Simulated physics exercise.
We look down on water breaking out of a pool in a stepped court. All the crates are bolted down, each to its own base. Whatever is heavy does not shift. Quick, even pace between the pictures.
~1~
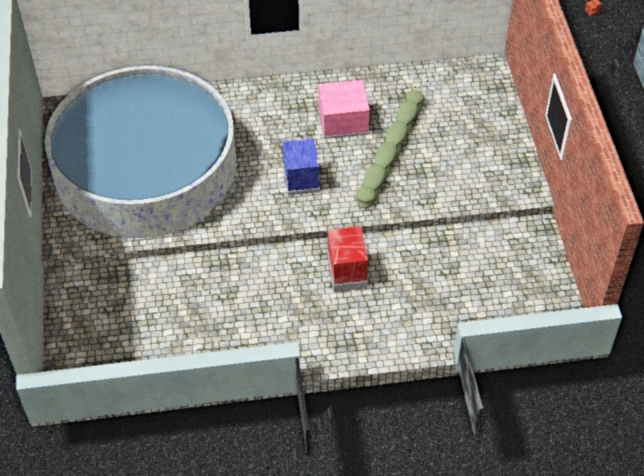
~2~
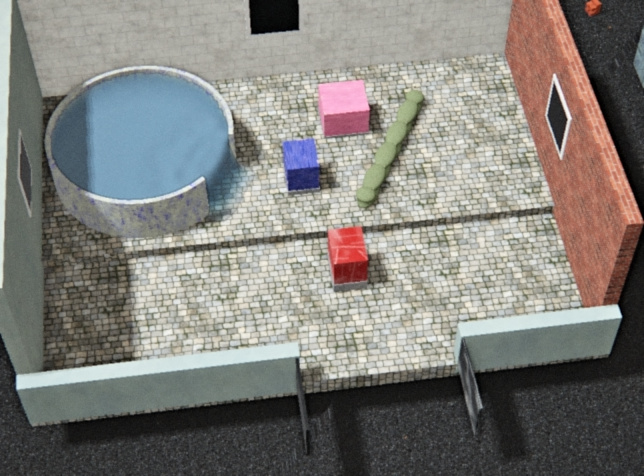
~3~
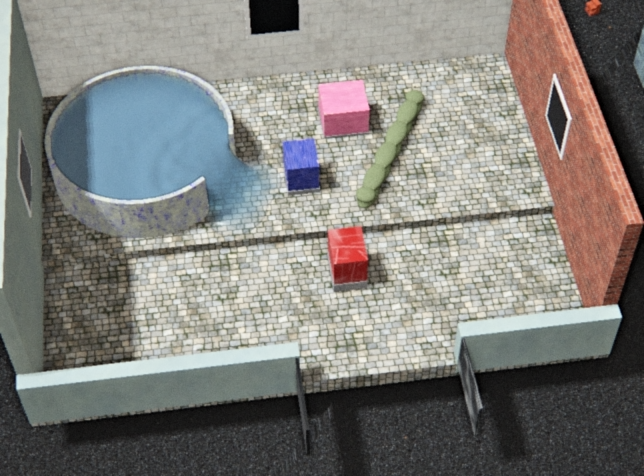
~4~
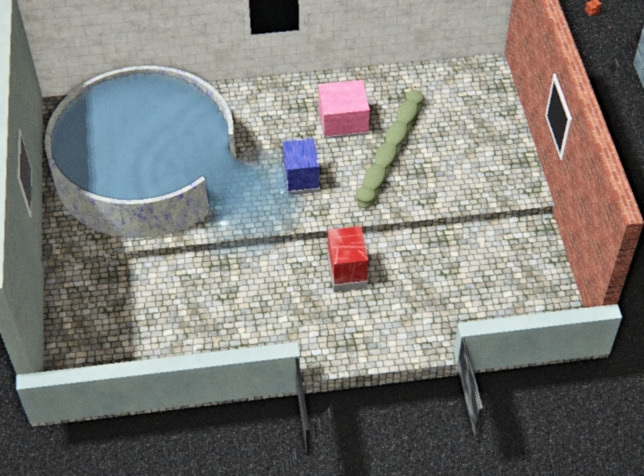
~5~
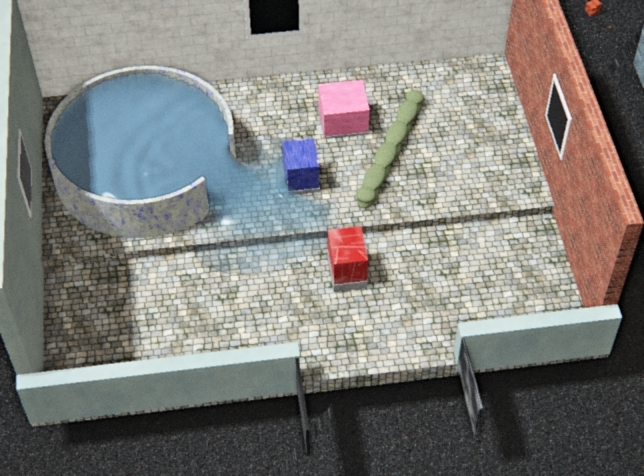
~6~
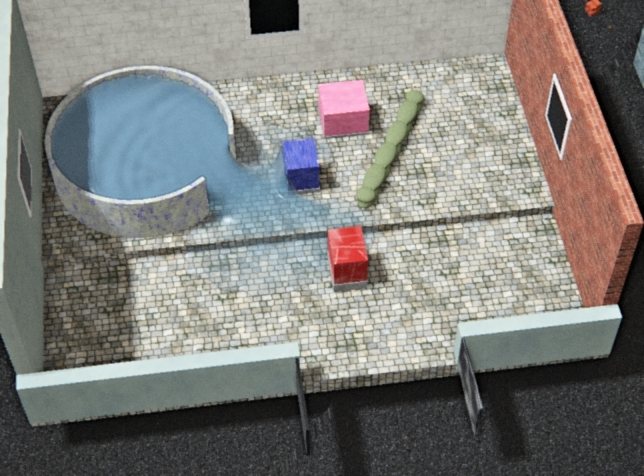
A round pool breaks open on its right side and water spreads across the stone court.
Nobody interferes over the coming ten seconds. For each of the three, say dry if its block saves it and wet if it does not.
In the end the pink crate is caught. The blue crate is caught. The red crate is caught.
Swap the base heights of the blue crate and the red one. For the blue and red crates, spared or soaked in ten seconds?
Well, blue is inundated and red is inundated then.
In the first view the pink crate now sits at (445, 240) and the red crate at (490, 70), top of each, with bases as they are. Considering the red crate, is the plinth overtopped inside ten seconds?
Well, the red one is left untouched in the end.
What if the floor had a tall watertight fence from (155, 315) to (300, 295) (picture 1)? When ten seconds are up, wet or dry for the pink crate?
For pink: Reached.
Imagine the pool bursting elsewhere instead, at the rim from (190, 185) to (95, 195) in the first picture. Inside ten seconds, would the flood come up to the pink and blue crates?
The pink crate is untouched; the blue crate is untouched.
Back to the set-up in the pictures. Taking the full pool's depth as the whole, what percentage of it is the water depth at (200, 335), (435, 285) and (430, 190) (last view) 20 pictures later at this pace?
Readings in order: Around 4, 2 and 0 %.
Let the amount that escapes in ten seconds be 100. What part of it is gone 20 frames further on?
Estimate: 35 %.
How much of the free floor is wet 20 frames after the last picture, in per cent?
I'd guess some 60 per cent.
A moment on, water covers 30 % of the floor; the pink crate water round its plinth, the blue crate water round its plinth, the red crate water round its plinth.
Next, water covers 45 % of the floor; the pink crate water round its plinth, the blue crate water round its plinth, the red crate water round its plinth.
Then, water covers 60 % of the floor; the pink crate water round its plinth, the blue crate water round its plinth, the red crate water round its plinth.
Later, water covers 80 % of the floor; the pink crate water round its plinth, the blue crate water round its plinth, the red crate water round its plinth.
In the end, water covers 90 % of the floor; the pink crate was topped, the blue crate was topped, the red crate was topped.
